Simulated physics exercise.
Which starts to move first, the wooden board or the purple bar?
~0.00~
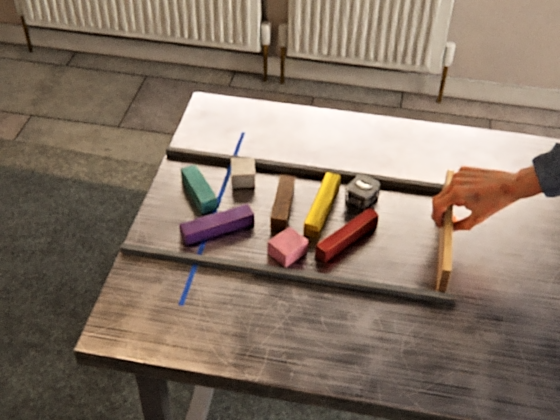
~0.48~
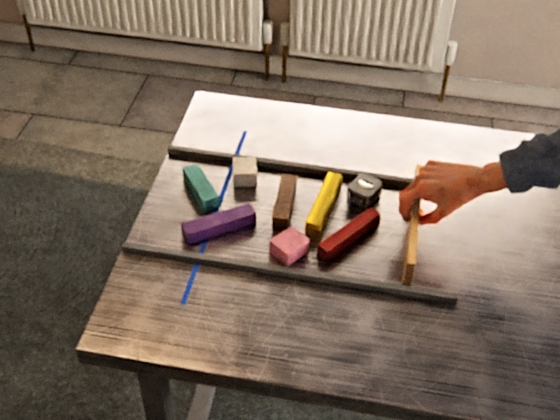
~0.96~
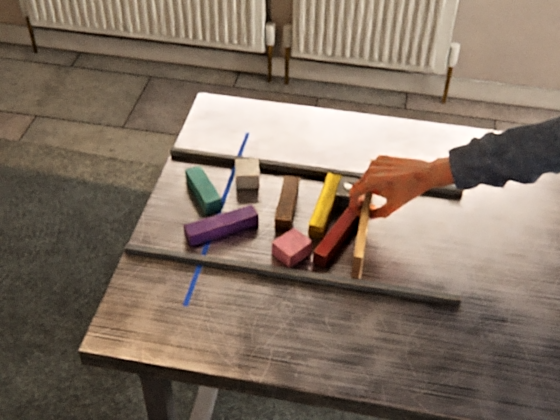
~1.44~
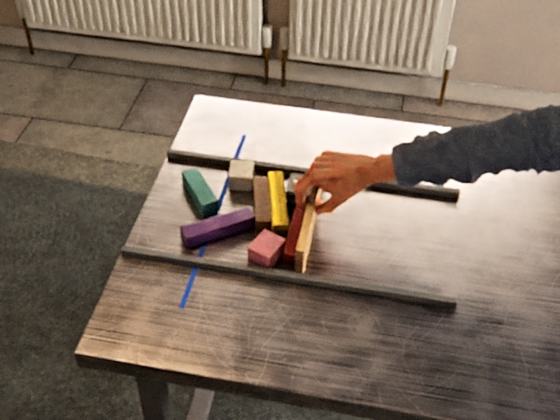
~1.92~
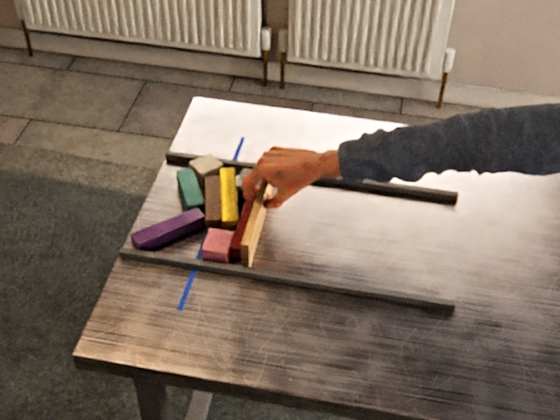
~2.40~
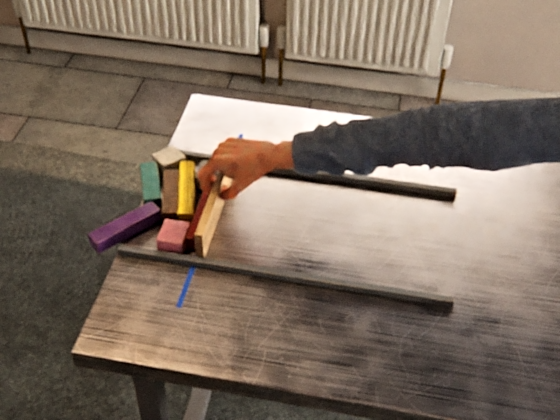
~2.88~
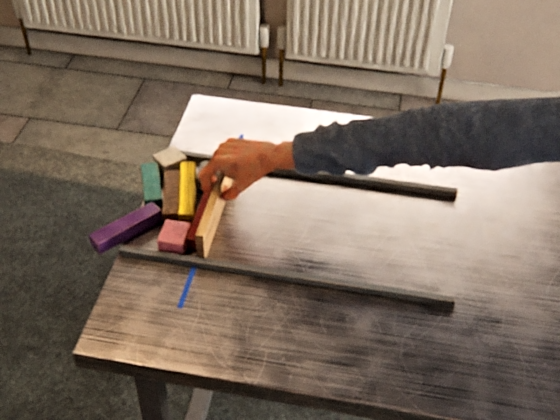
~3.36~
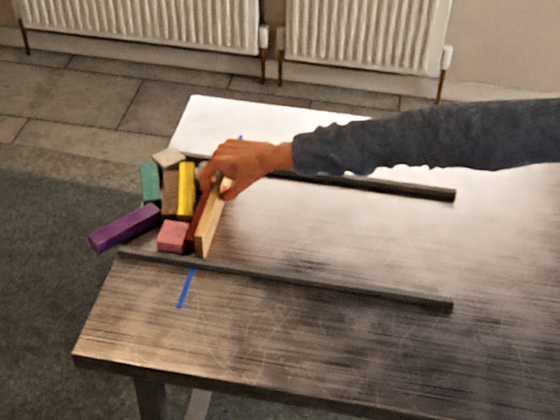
The wooden board starts to move first. The purple bar stays still until later, when the bunched pieces are being pushed towards the left end of the table.
